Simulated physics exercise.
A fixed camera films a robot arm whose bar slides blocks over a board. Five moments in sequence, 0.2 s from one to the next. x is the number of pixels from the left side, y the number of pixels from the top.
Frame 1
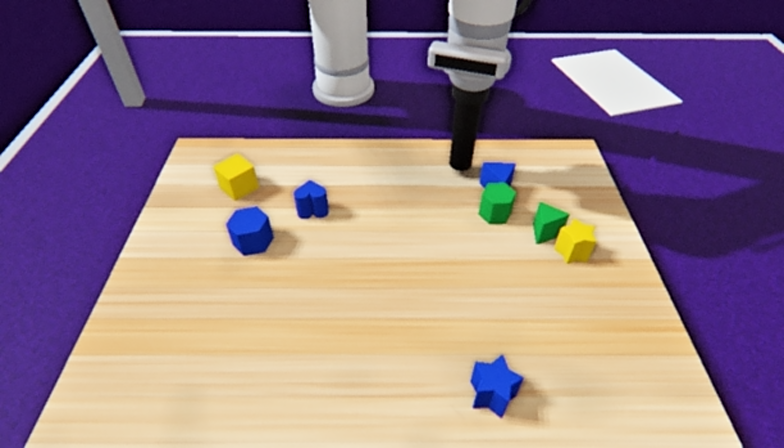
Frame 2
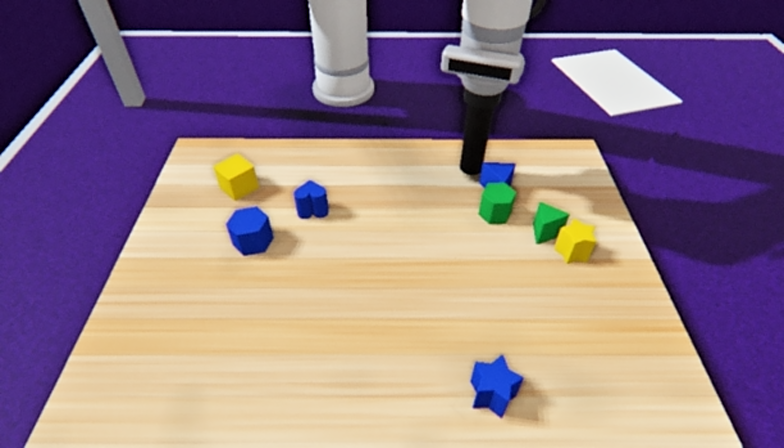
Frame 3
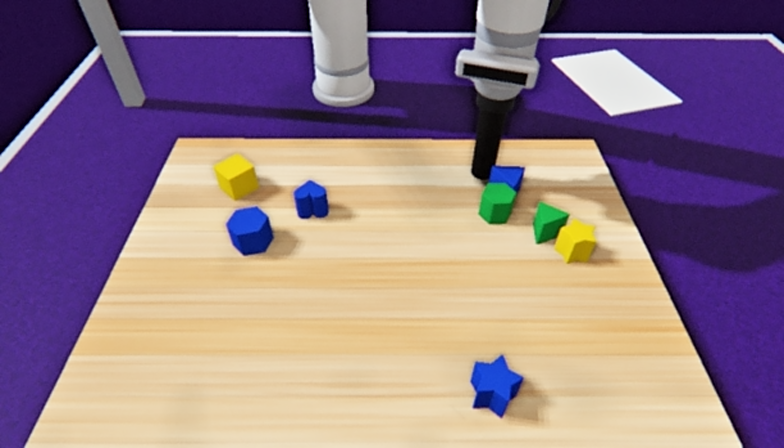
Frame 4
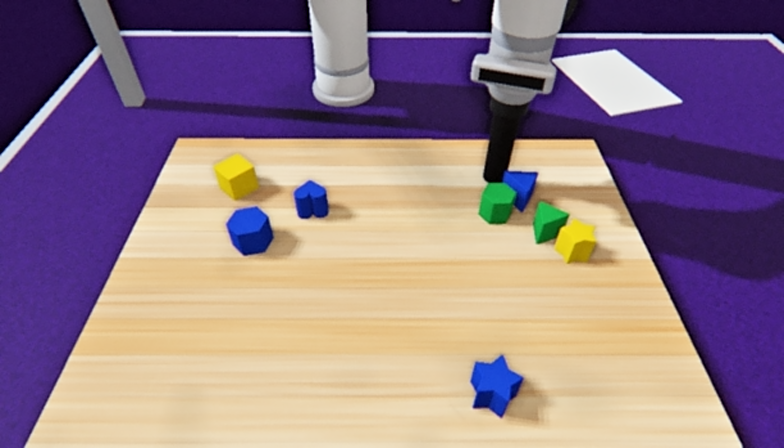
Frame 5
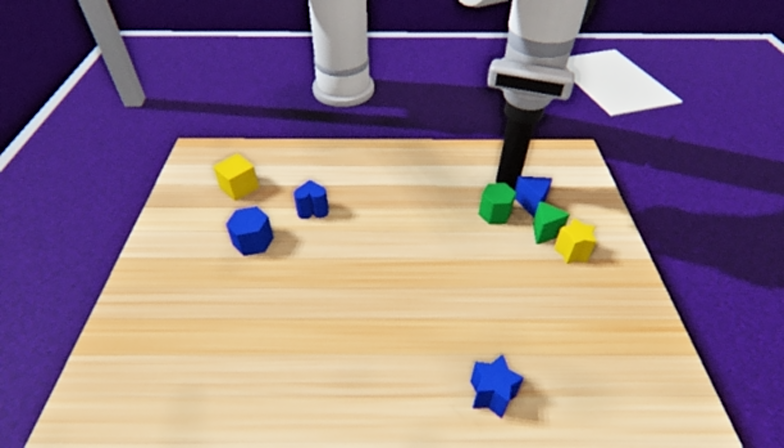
A robot arm's black bar pushes the blue triangle right, toward the green triangle.
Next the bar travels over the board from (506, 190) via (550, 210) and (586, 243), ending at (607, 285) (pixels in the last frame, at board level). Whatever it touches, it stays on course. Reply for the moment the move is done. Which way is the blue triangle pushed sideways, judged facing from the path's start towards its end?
It's pushed left.
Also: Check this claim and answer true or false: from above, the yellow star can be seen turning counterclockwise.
That is false.
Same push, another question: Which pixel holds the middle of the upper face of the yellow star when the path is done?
Top centre: (581, 244).
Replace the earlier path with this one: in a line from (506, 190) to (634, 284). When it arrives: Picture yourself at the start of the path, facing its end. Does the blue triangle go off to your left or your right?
Sideways, to the left.
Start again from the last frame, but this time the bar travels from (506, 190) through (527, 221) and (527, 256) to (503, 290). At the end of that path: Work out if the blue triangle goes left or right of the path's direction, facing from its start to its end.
It moves over to the left.
On the path given first. One third of the way, bar at (553, 204); blue triangle at (588, 205).
Two thirds of the way, bar at (589, 236); blue triangle at (622, 224), turned 90° anticlockwise; yellow star at (581, 235), turned 15° clockwise.
At the end, bar at (611, 279); blue triangle at (626, 227), turned 100° anticlockwise; green triangle still; yellow star at (581, 244), turned 65° clockwise.
